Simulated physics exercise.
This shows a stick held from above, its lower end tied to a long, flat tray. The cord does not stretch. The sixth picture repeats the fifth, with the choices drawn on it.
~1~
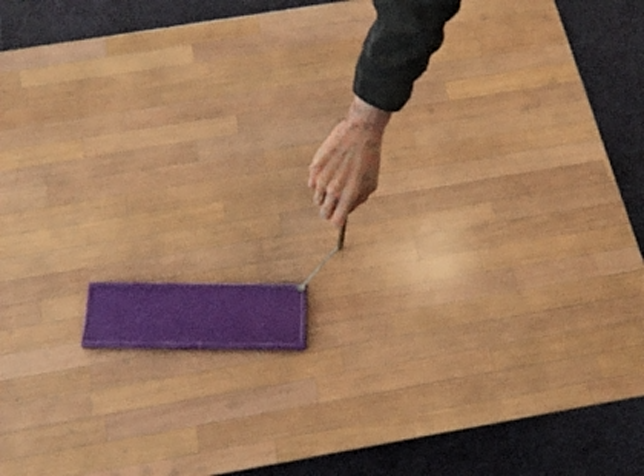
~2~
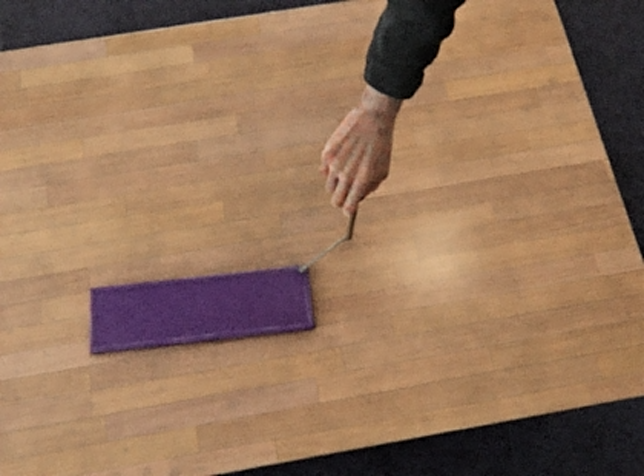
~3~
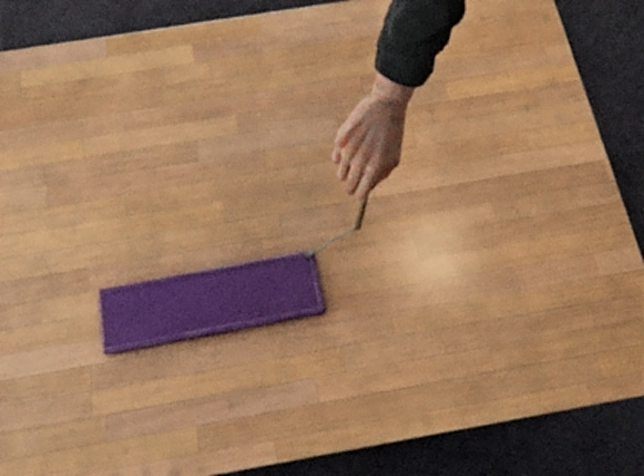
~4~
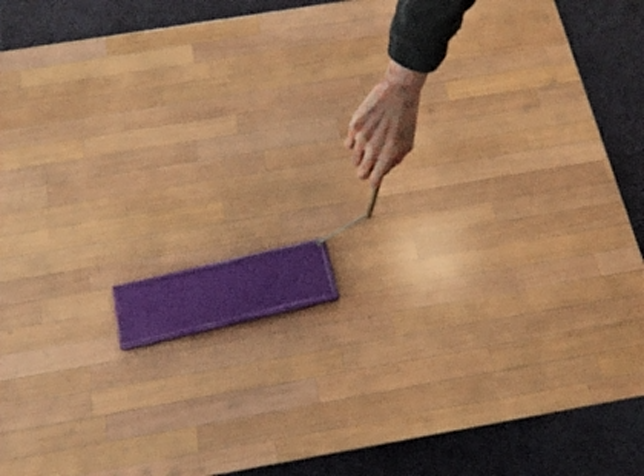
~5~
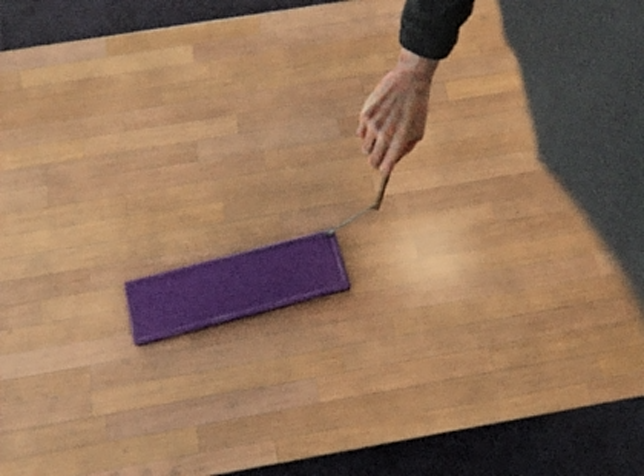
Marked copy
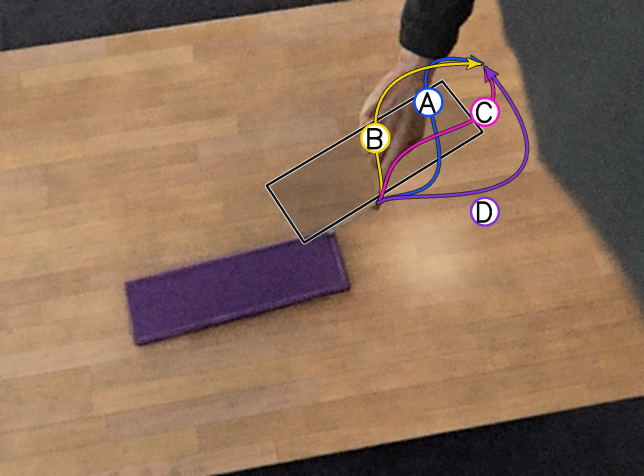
On a wooden surface with dark edges, a hand reaches down holding a thin stick joined by a short cord to the corner of a long, flat purple tray. The hand moves up and right, and the tray follows a little way, its right end swinging slightly upward. Finally, a grey shape covers the upper right.
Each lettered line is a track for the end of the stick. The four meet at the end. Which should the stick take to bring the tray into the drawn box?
Pull along A.
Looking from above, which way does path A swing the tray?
On that path, anticlockwise.
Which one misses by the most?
That is D.
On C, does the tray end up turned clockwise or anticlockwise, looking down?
It turns anticlockwise.
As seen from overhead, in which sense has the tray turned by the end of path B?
Anticlockwise.
On the copy, A from (378, 203) via (433, 123) to (482, 64); B from (378, 203) via (382, 97) to (480, 64); C from (378, 203) via (446, 132) to (485, 68); D from (378, 203) via (515, 176) to (486, 68); the outline at (376, 158).
On A. First, foot of the stick (439, 157), middle of the tray (311, 243).
Then, foot of the stick (425, 81), middle of the tray (343, 197).
Finally, foot of the stick (482, 65), middle of the tray (376, 157); it lies in the outline.
By contrast, B leaves its middle at (365, 146); C leaves its middle at (389, 168); D leaves its middle at (413, 183).
